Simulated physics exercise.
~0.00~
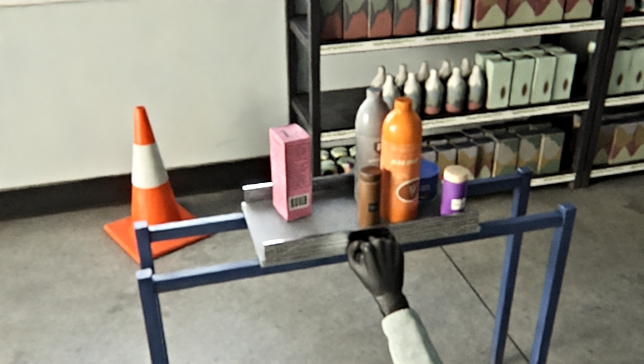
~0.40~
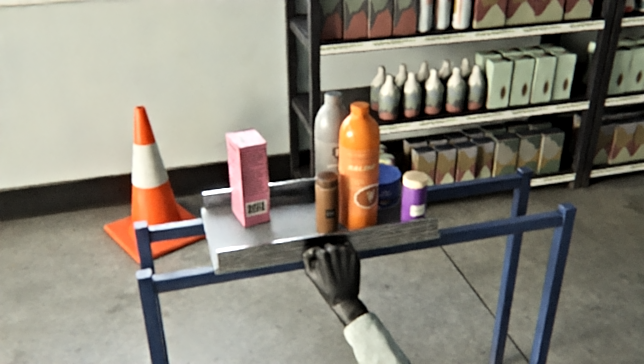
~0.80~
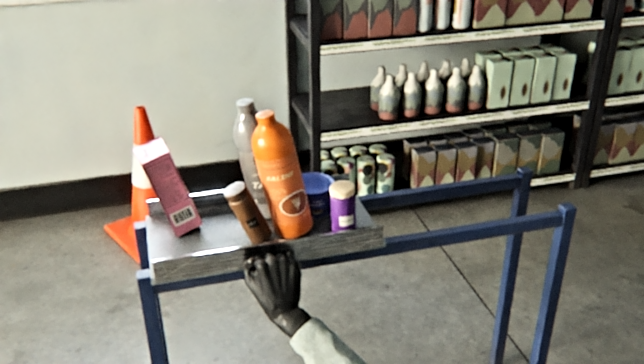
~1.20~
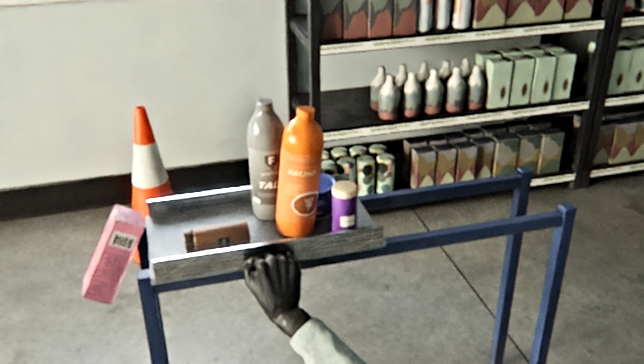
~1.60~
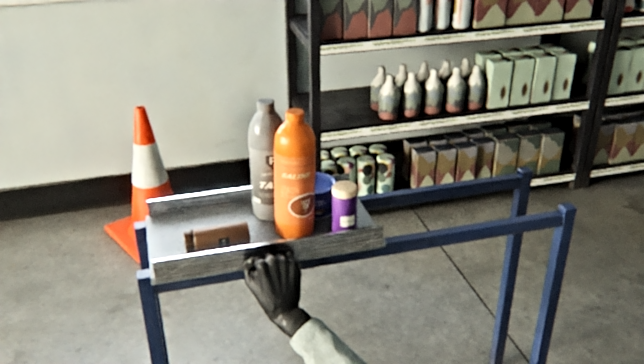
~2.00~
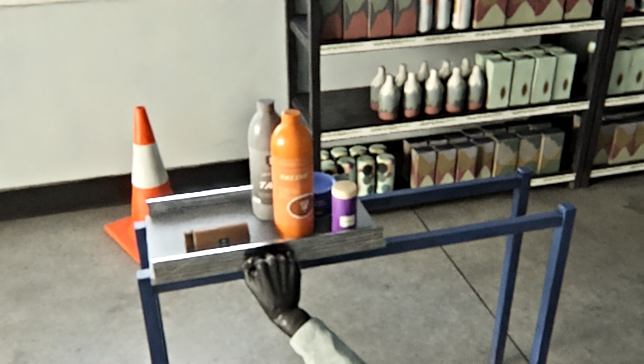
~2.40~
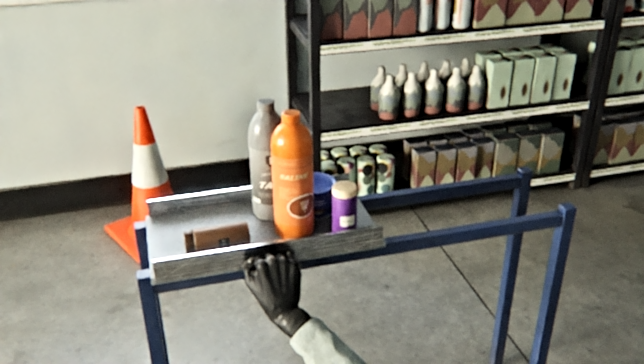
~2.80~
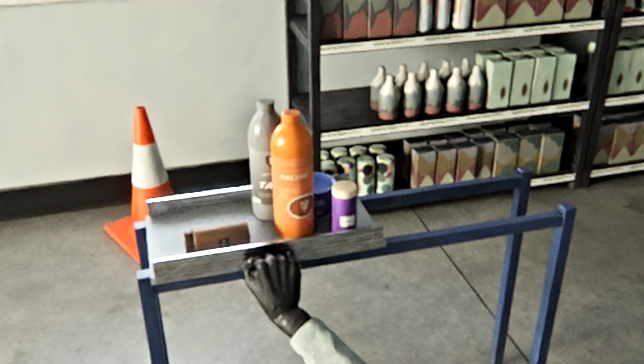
In this clip, a dark-gloved hand moves a tray of bottles and containers leftward along a blue frame until it stops abruptly; the pink carton tips and falls off the left end, the brown shaker topples onto its side, and the bottles and purple shaker remain upright.
